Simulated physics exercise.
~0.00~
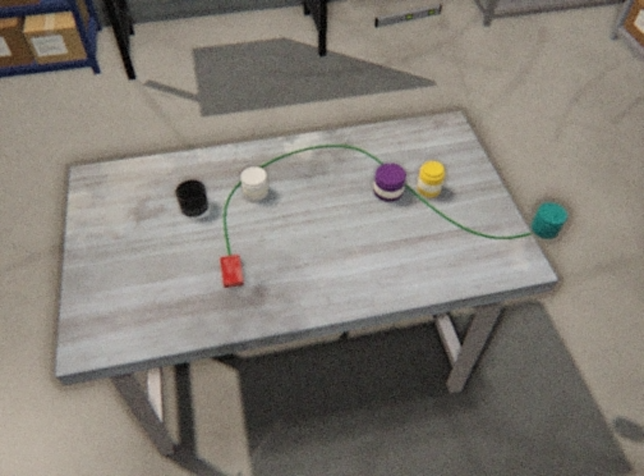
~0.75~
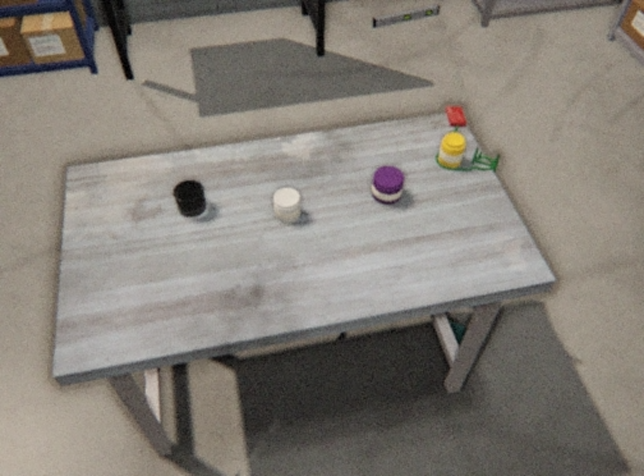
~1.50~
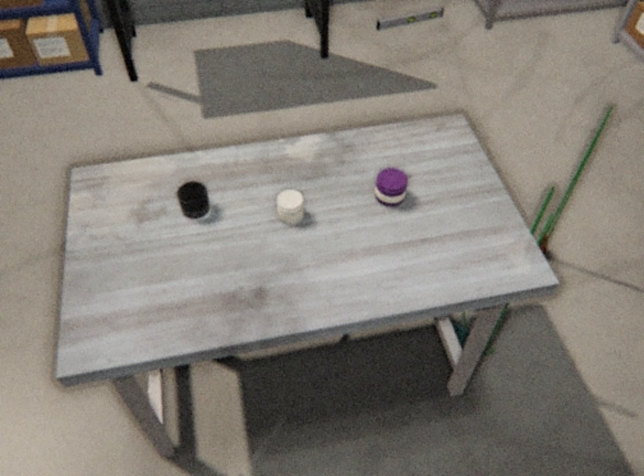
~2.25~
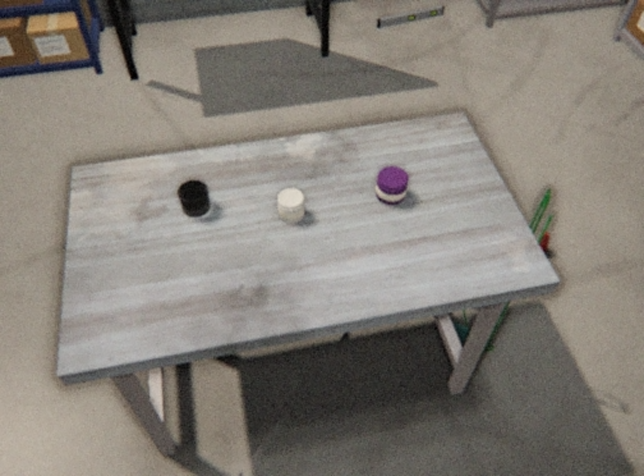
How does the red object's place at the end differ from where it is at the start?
At the start it lies on the front left part of the workbench, at the end of the green cable. By the end it is off the tabletop, just beyond the right edge beside the fallen cable.
